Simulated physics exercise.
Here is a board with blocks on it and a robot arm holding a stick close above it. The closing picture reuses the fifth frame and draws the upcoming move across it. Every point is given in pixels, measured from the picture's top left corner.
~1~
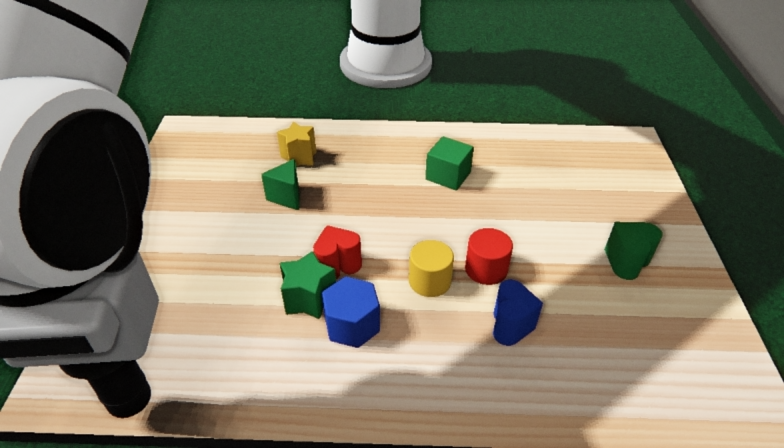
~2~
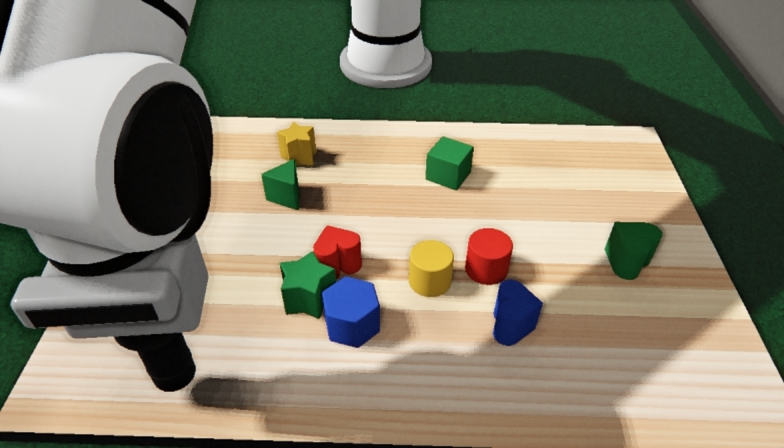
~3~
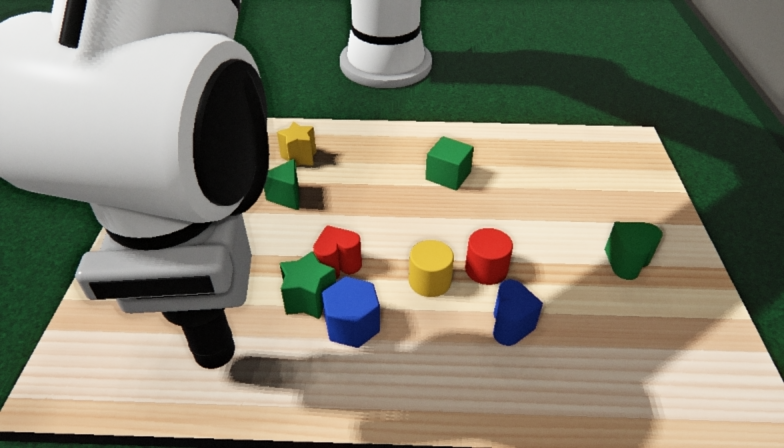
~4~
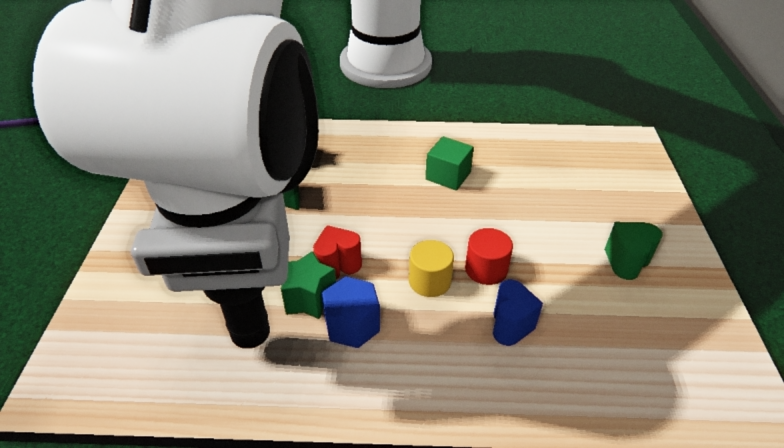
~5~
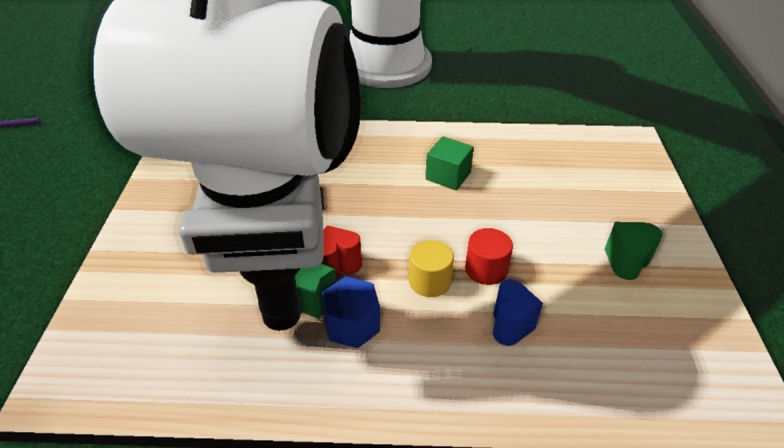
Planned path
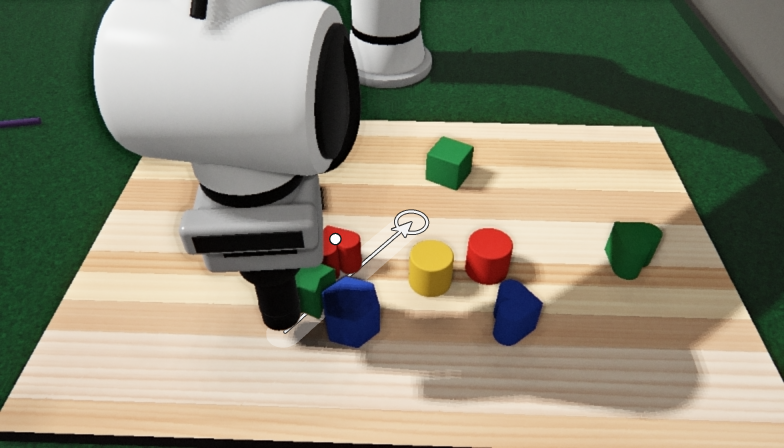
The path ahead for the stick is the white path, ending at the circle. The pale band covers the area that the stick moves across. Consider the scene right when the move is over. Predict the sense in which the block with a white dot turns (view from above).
Looking down, my answer is that the block with a white dot rotates clockwise.
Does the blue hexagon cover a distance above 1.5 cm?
Going by the path, no.
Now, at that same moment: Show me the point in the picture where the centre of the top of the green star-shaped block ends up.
At (319, 232).
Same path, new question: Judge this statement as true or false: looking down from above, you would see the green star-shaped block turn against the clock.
That statement is accurate.
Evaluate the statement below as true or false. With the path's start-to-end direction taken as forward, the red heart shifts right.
The statement is false.
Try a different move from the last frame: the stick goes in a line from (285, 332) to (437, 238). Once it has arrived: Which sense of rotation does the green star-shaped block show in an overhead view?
Looking from above, the answer is counterclockwise.
The drawn path runs from (285, 332) to (412, 222); the dot is on the red heart.
The first path, step by step. One third of the way, stick at (331, 275); green star-shaped block at (313, 240), turned 40° anticlockwise; red heart at (342, 220), turned 70° clockwise.
Two thirds of the way, stick at (374, 239); green star-shaped block at (319, 232), turned 70° anticlockwise; red heart at (341, 210), turned 80° clockwise.
At the end, stick at (412, 207); green star-shaped block at (319, 232), turned 70° anticlockwise; red heart at (341, 210), turned 80° clockwise; blue hexagon not moved.
